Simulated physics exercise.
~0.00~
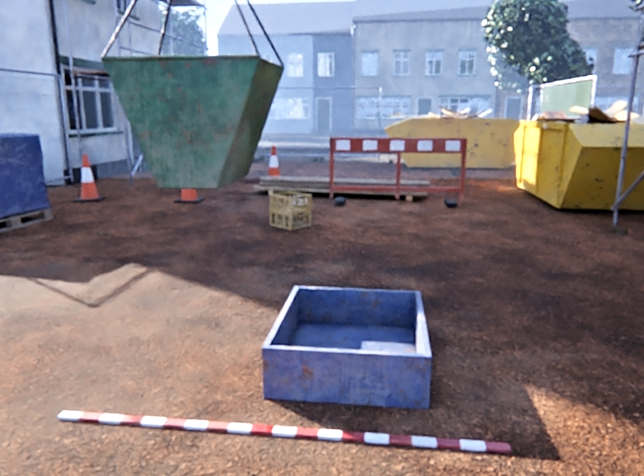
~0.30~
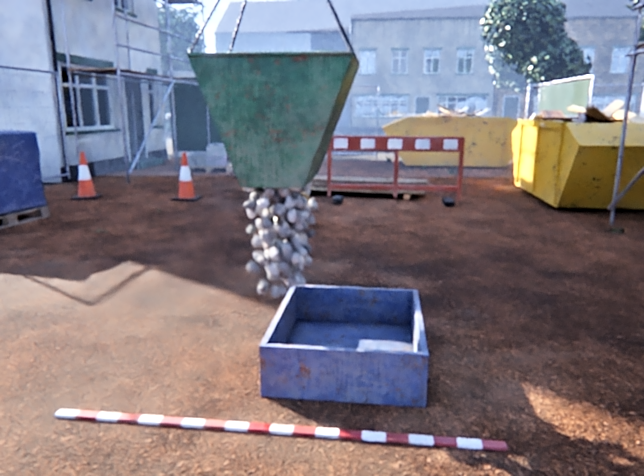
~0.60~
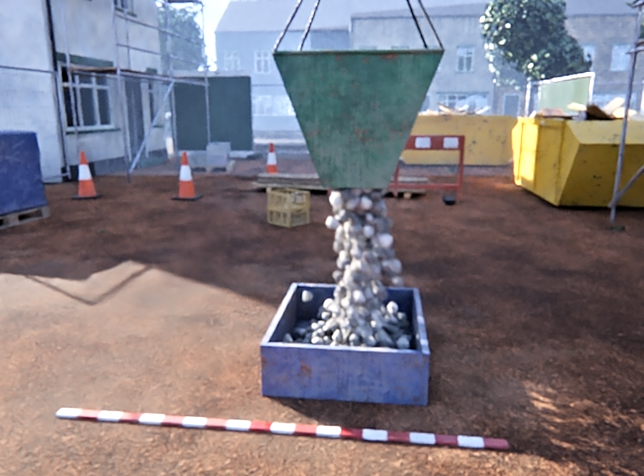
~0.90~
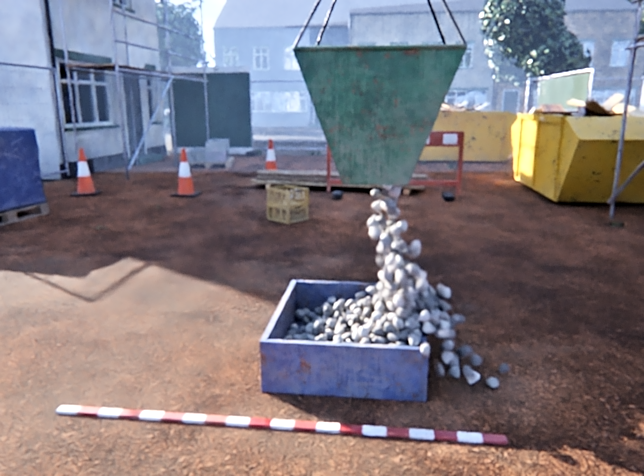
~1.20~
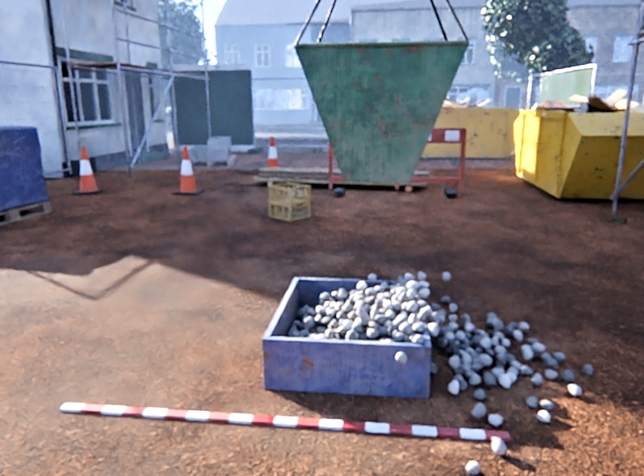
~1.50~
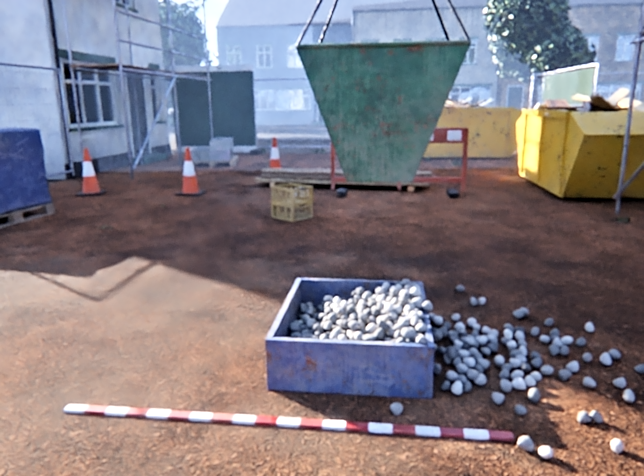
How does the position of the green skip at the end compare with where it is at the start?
At the start the green skip hangs on the left side of the view, to the left of the blue bin. By the end it hangs farther right, near the middle of the view and roughly in line with the bin.
The clip shows a green skip moving right above a yard while pale, rounded stones pour from its bottom into an open blue bin. The skip stops and empties, leaving most of the stones heaped in the bin and the rest scattered on the ground to its right.
